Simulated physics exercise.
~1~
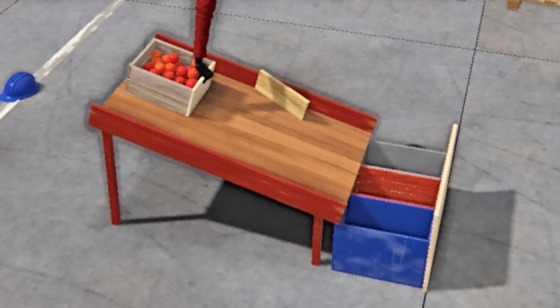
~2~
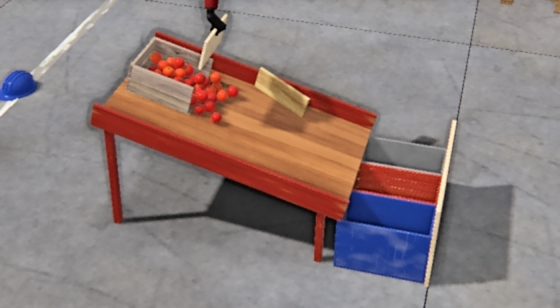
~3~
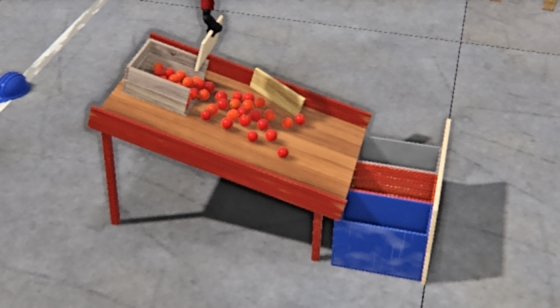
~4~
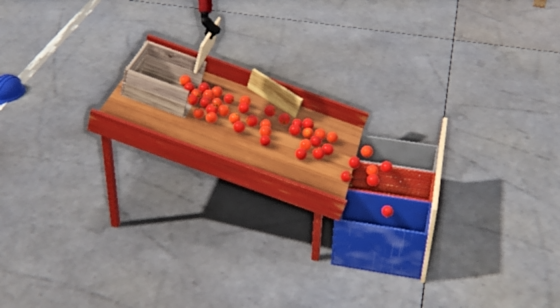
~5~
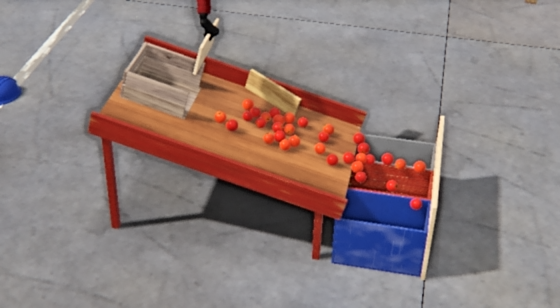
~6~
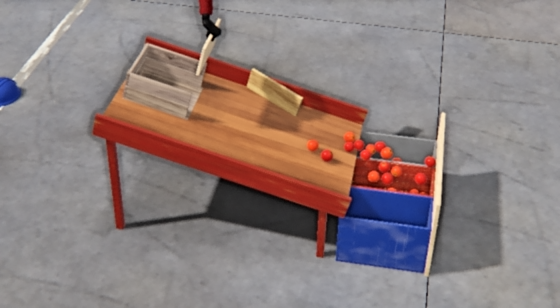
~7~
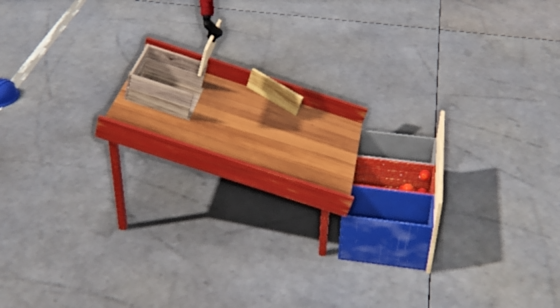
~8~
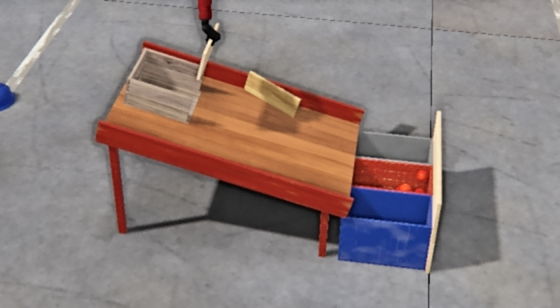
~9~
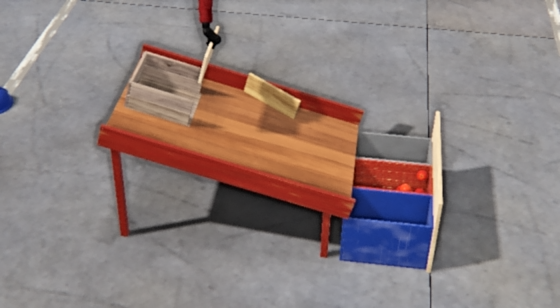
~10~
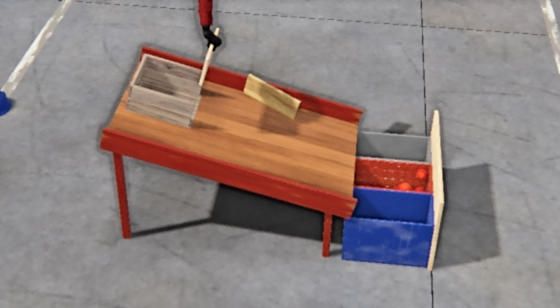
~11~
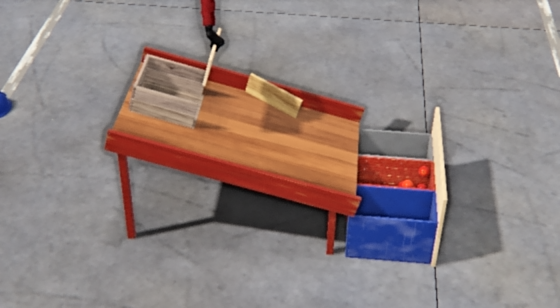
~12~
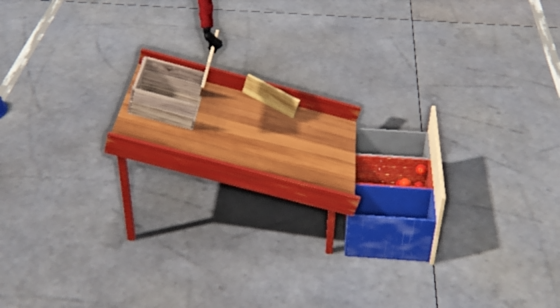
A red and black arm holds the raised gate of a wooden pen full of red tomatoes on a sloping, red-edged wooden table, seen from above on a grey concrete floor. An angled board stands partway along the table, with a grey tub, a red tote and a blue bin at its lower right end. As the gate lifts, the tomatoes spill out and roll down to the right, spreading past the board. They drop off the edge into the containers, mostly the red tote. Finally the pen and table are empty, and tomatoes rest in the red tote.
